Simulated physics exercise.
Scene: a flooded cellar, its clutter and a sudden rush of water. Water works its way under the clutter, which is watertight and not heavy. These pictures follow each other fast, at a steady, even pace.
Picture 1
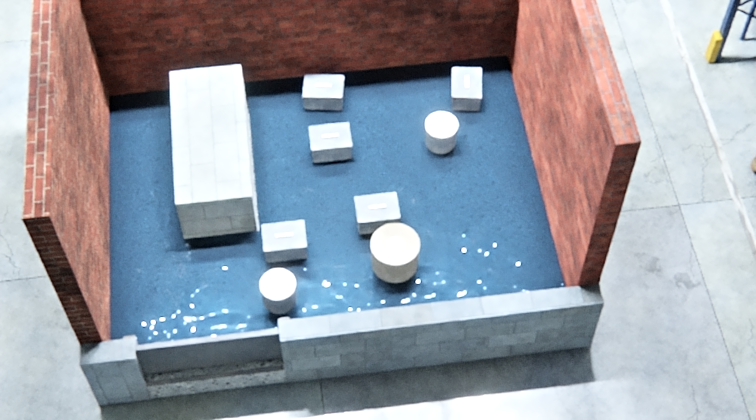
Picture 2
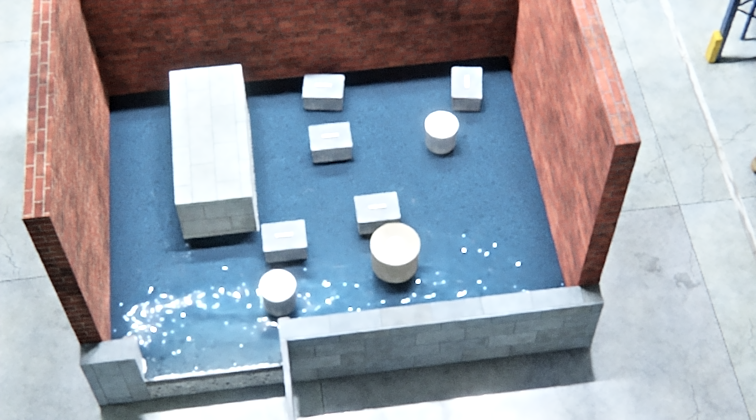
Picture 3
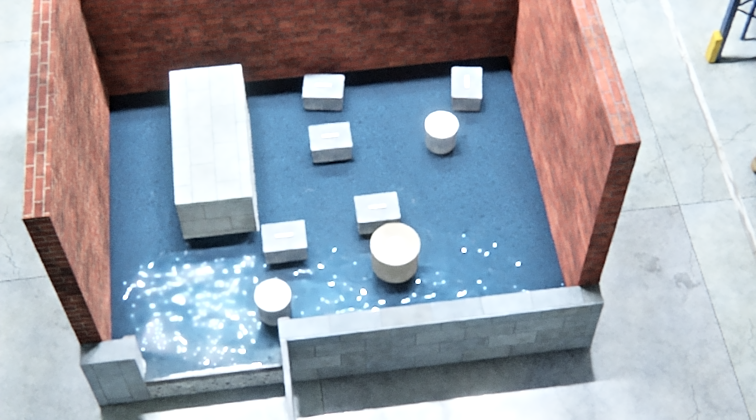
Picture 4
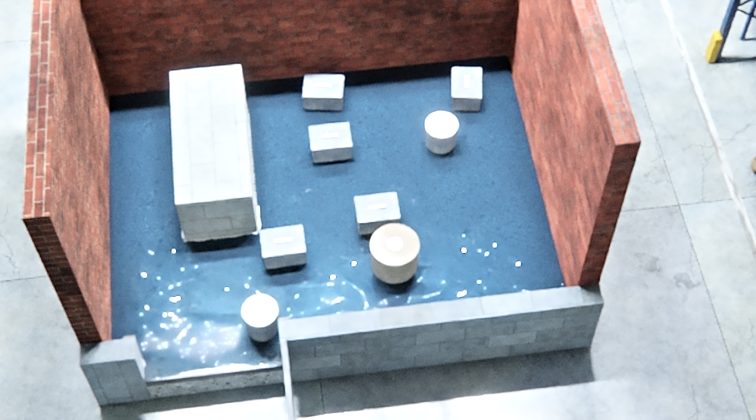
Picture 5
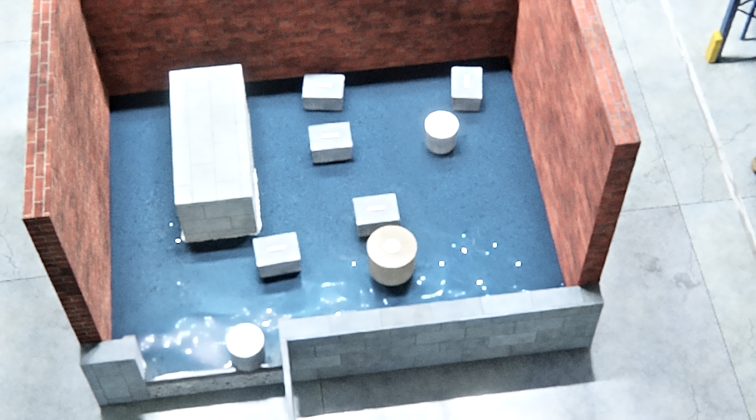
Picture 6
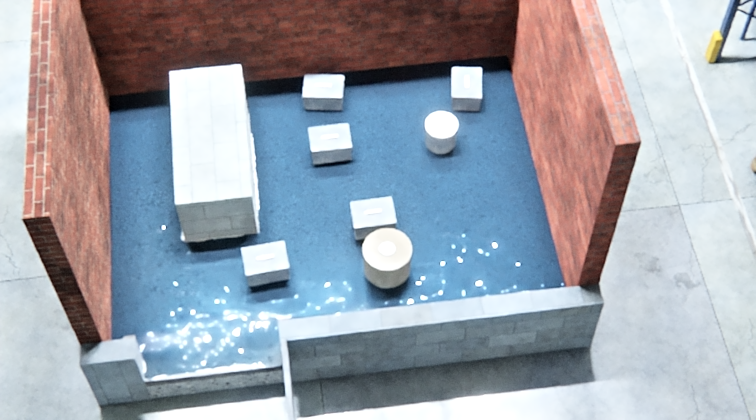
A small white tub in the flooded brick cellar drifted toward the gap in the low front wall and went out of sight, while a nearby pale block and a larger round tub shifted slightly.
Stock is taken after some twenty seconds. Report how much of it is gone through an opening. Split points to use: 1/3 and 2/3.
From 1/3 to 2/3.
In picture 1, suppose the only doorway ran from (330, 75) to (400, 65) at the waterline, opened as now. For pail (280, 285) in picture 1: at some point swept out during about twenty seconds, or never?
Answer: Still in.
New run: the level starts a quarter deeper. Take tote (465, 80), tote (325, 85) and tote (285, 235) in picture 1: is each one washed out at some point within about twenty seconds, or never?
Log - object 1: Still there; object 2: Still there; object 3: Lost.
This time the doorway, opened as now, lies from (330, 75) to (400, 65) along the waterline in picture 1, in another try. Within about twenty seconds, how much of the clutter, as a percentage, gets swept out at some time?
Roughly 60 %.
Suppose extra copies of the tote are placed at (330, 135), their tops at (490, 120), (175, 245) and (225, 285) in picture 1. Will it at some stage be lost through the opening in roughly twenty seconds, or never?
The first does not leave, the second leaves, and the third leaves.
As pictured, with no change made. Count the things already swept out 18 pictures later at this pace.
That makes 4.
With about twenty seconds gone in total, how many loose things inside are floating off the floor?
Tally: 3.
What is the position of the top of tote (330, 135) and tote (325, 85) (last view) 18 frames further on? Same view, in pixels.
(282, 228) and (289, 103), roughly.
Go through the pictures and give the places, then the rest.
A tote at (284, 236), afloat; a tub at (395, 244) floats; 0 of 8 have shifted, in the first frame.
A tote at (284, 236), afloat; a tub at (395, 244) floats; 0 of 8 have shifted, in the second frame.
A tote at (284, 236) floats; a tub at (395, 244) floats; 1 of 8 have shifted, in the third frame.
A tote at (283, 241) floats, close to its start; a tub at (395, 244), afloat; 1 of 8 have shifted, in the fourth frame.
A tote at (277, 249), afloat, close to its start; a tub at (392, 246), afloat, close to its start; 2 of 8 have shifted, in the fifth frame.
A tote at (265, 258) floats, close to its start; a tub at (387, 249), afloat, close to its start; 4 of 8 have shifted, in the sixth frame.
A moment on, 1 of 8 are out; 7 afloat.
Next, 4 of 8 are out; 4 afloat.
Later, 5 of 8 are out; 3 afloat.
In the end, 5 of 8 are out; 3 afloat.
